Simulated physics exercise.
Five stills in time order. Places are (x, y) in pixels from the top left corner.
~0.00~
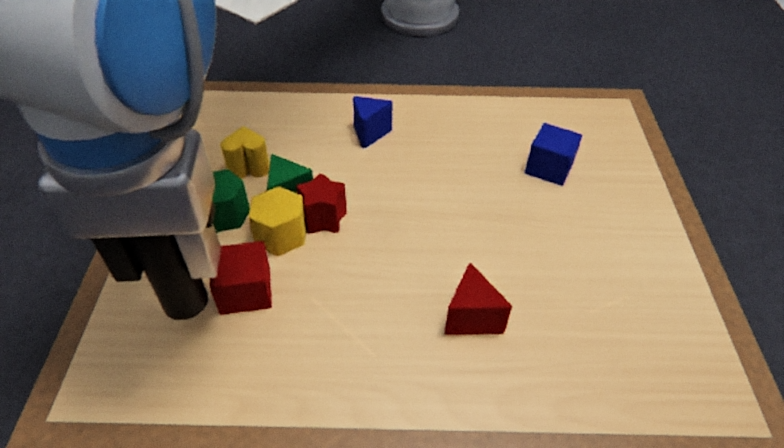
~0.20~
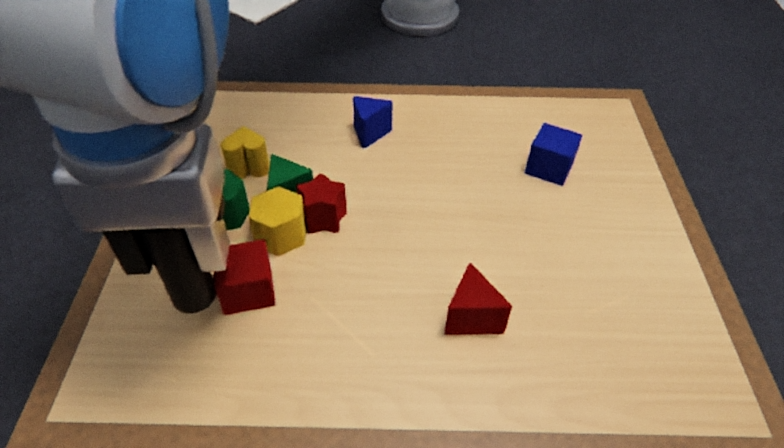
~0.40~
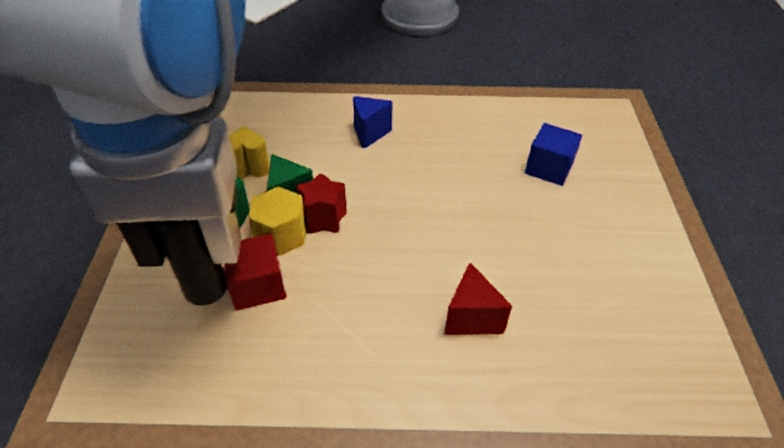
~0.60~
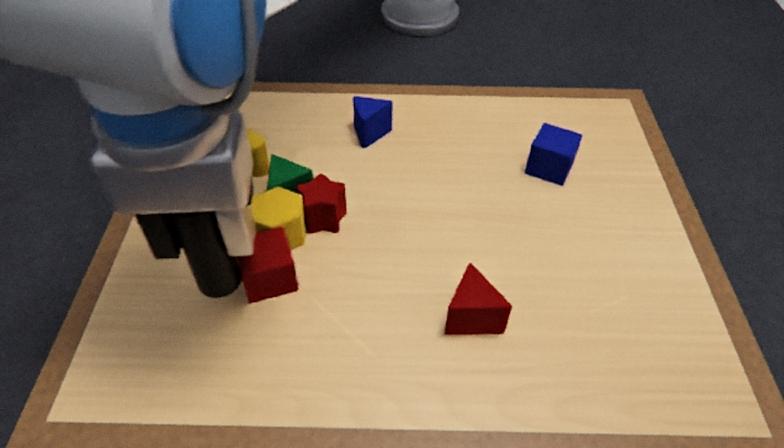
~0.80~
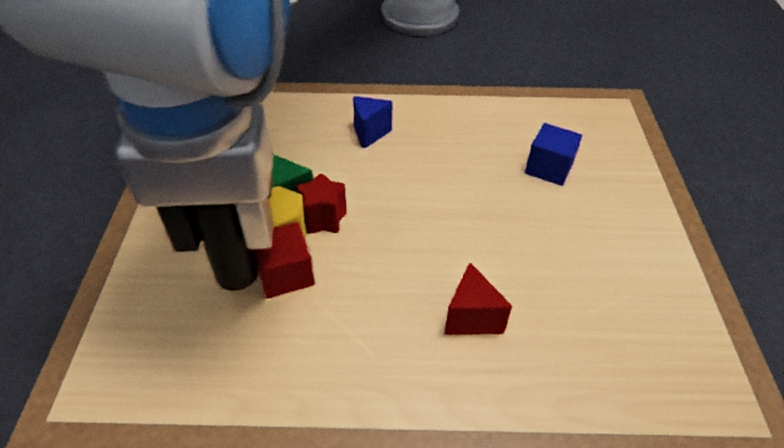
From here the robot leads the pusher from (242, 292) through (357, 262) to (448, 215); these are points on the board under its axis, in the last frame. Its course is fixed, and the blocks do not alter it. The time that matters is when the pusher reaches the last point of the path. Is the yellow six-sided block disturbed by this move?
If the pusher follows that path, the yellow six-sided block stays in its place.
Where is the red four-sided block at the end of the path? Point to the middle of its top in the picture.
In the picture, it is at (397, 177).
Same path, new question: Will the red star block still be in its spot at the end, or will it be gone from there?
It does get moved.
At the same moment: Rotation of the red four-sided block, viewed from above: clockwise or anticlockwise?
The answer is counter-clockwise.
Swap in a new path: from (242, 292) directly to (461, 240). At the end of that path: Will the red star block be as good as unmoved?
I'd say no.
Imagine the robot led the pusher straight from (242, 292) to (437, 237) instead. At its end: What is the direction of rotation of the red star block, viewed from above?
I'd predict that, seen from above, the red star block rotates counter-clockwise.
The first path, step by step. One third of the way, pusher (321, 255); red four-sided block (349, 216), turned 45° anticlockwise; red star block (325, 183), turned 30° anticlockwise.
Two thirds of the way, pusher (391, 229); red four-sided block (390, 187), turned 75° anticlockwise; red star block (330, 180), turned 45° anticlockwise.
At the end, pusher (450, 197); yellow six-sided block unmoved; red four-sided block (397, 177), turned 105° anticlockwise; red star block (330, 180), turned 45° anticlockwise.
